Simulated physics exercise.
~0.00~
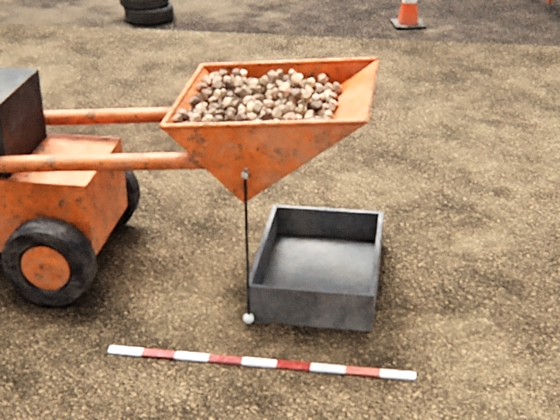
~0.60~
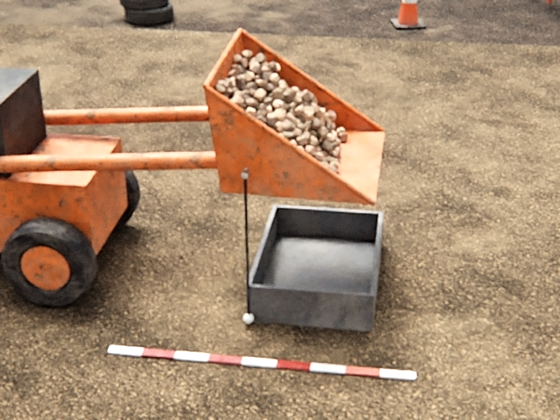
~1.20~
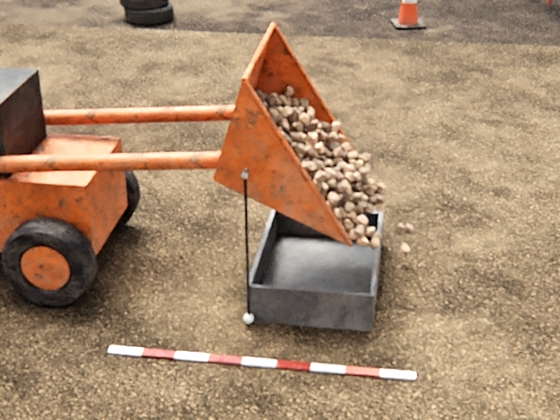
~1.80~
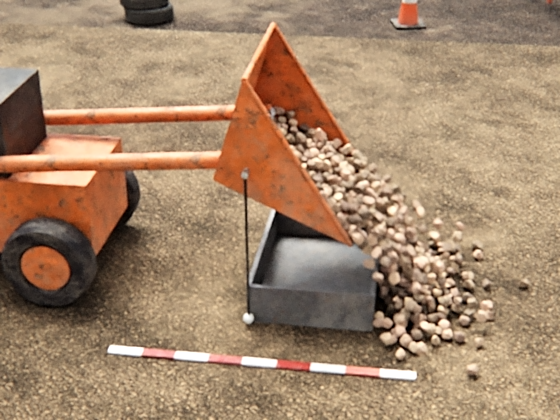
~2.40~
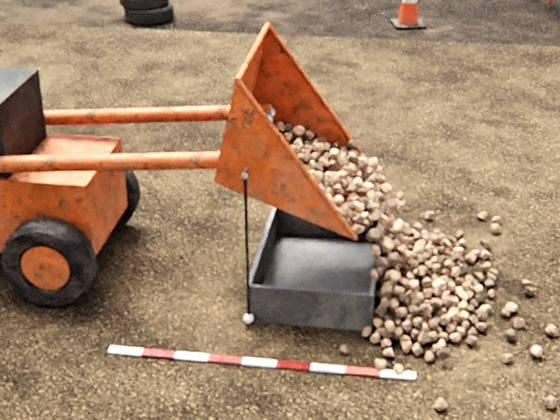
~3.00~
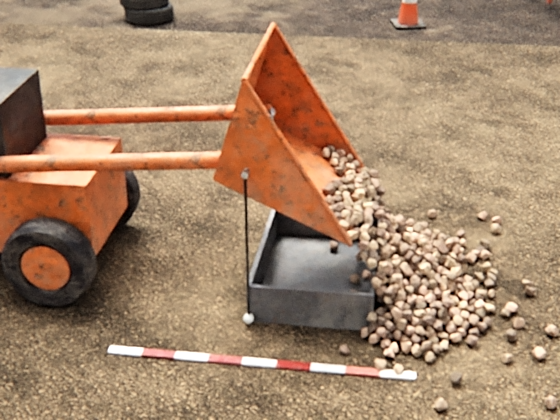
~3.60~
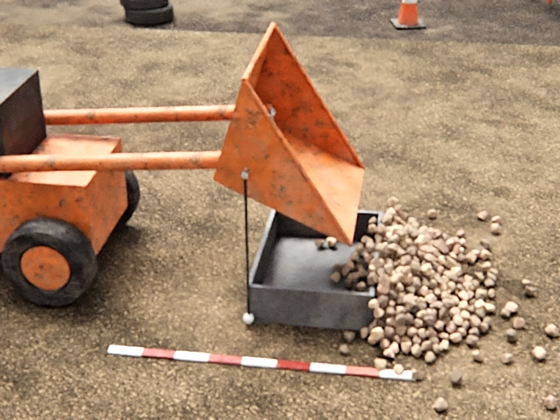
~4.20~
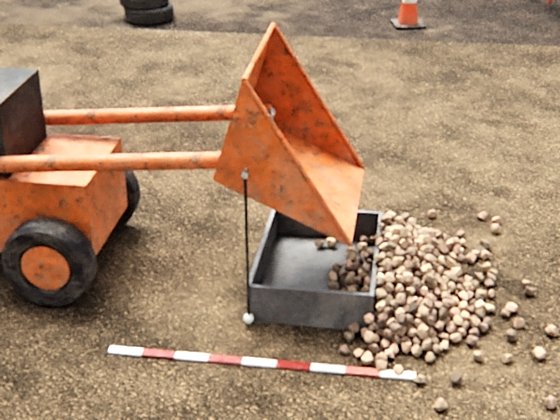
An orange loader's bucket full of brownish stones tipped forward over a grey bin, but most of the load slid past the far edge and piled on the ground to the right, leaving the bucket empty and only a few stones inside.
